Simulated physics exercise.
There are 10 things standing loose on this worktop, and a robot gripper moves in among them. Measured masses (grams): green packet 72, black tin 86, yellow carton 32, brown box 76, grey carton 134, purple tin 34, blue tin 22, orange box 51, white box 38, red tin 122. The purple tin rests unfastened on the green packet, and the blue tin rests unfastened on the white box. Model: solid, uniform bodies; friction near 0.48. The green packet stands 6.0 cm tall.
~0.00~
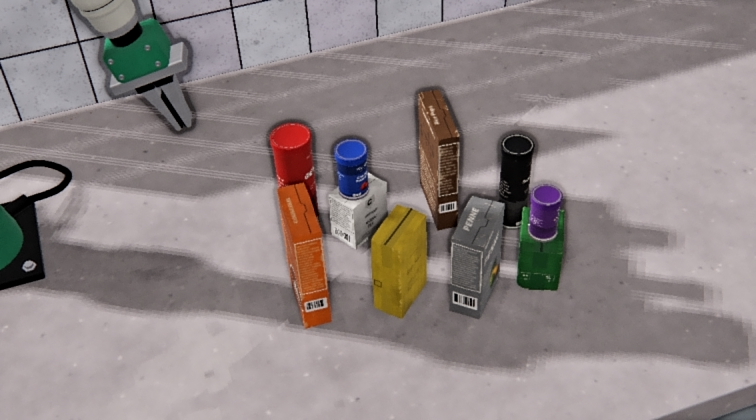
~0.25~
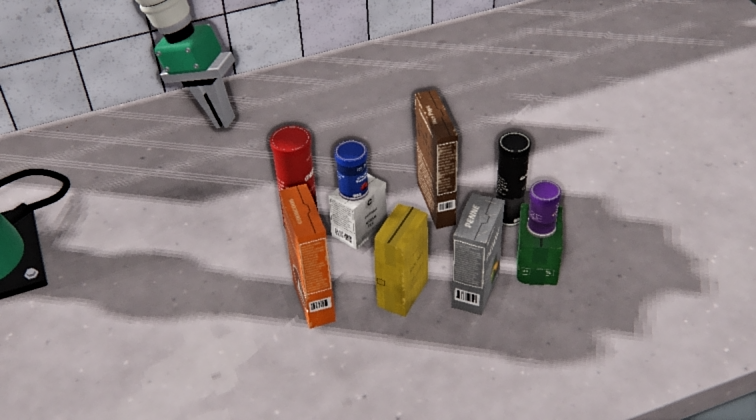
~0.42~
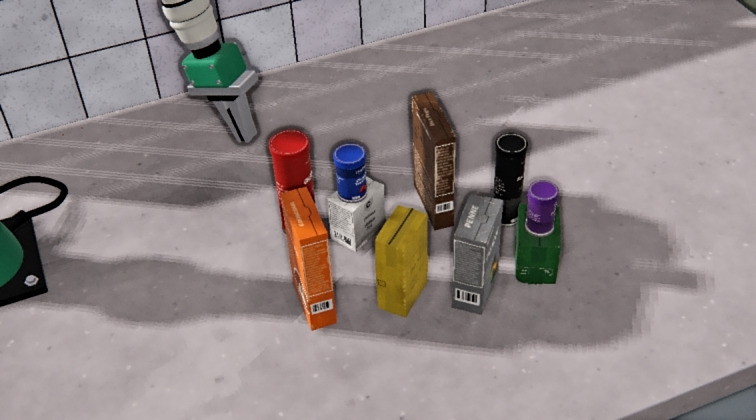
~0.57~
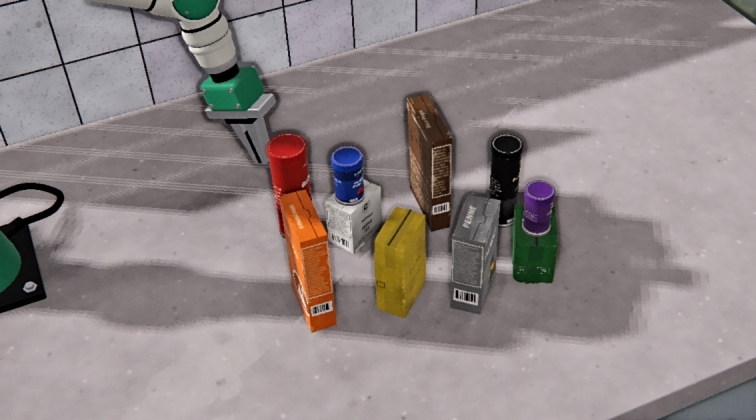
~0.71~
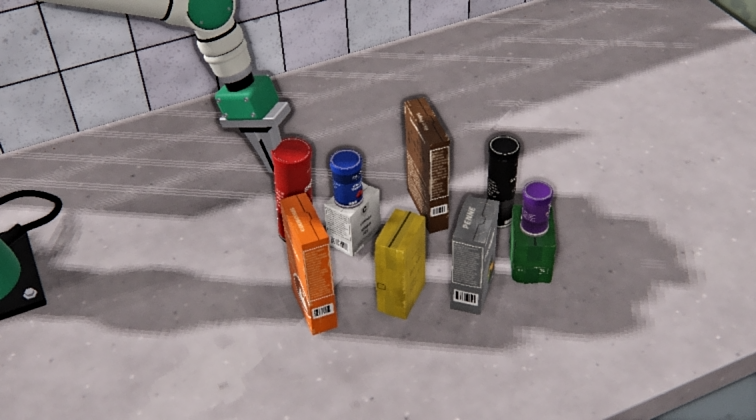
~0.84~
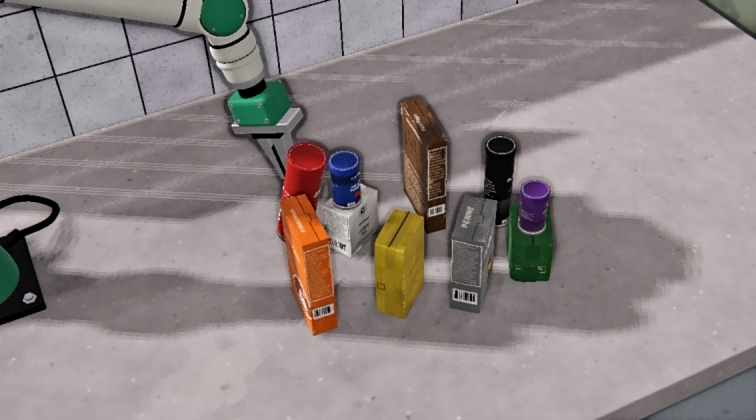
A robot gripper moved down and to the right behind a cluster of colourful boxes and tins on a worktop, reached the red tin, and tilted it to the right, toward the blue one.
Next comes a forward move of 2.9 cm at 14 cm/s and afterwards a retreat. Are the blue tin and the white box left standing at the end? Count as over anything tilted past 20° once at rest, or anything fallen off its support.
Final state - blue tin: Over, white box: Over.
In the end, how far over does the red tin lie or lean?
Some 90° off upright.
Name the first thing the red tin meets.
The blue tin.
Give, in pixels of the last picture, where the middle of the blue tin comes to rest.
It ends up around (435, 262).
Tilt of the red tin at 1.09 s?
30 degrees or so off vertical.
After 1.09 s, blue tin and red tin touch at 0.87 s; white box and red tin touch at 0.91 s; leaning red tin 32°, blue tin 24°, white box 19°.
After 1.39 s, yellow carton and white box touch at 1.24 s; blue tin and grey carton touch at 1.25 s; leaning white box 69°, red tin 68°, blue tin 52°.
After 1.84 s, blue tin and yellow carton touch at 1.75 s; leaning blue tin 90°, white box 54°, red tin 54°.
At rest, past 20° or fallen, red tin, white box and blue tin. Standing, orange box, brown box, yellow carton, grey carton, green packet, black tin and purple tin.
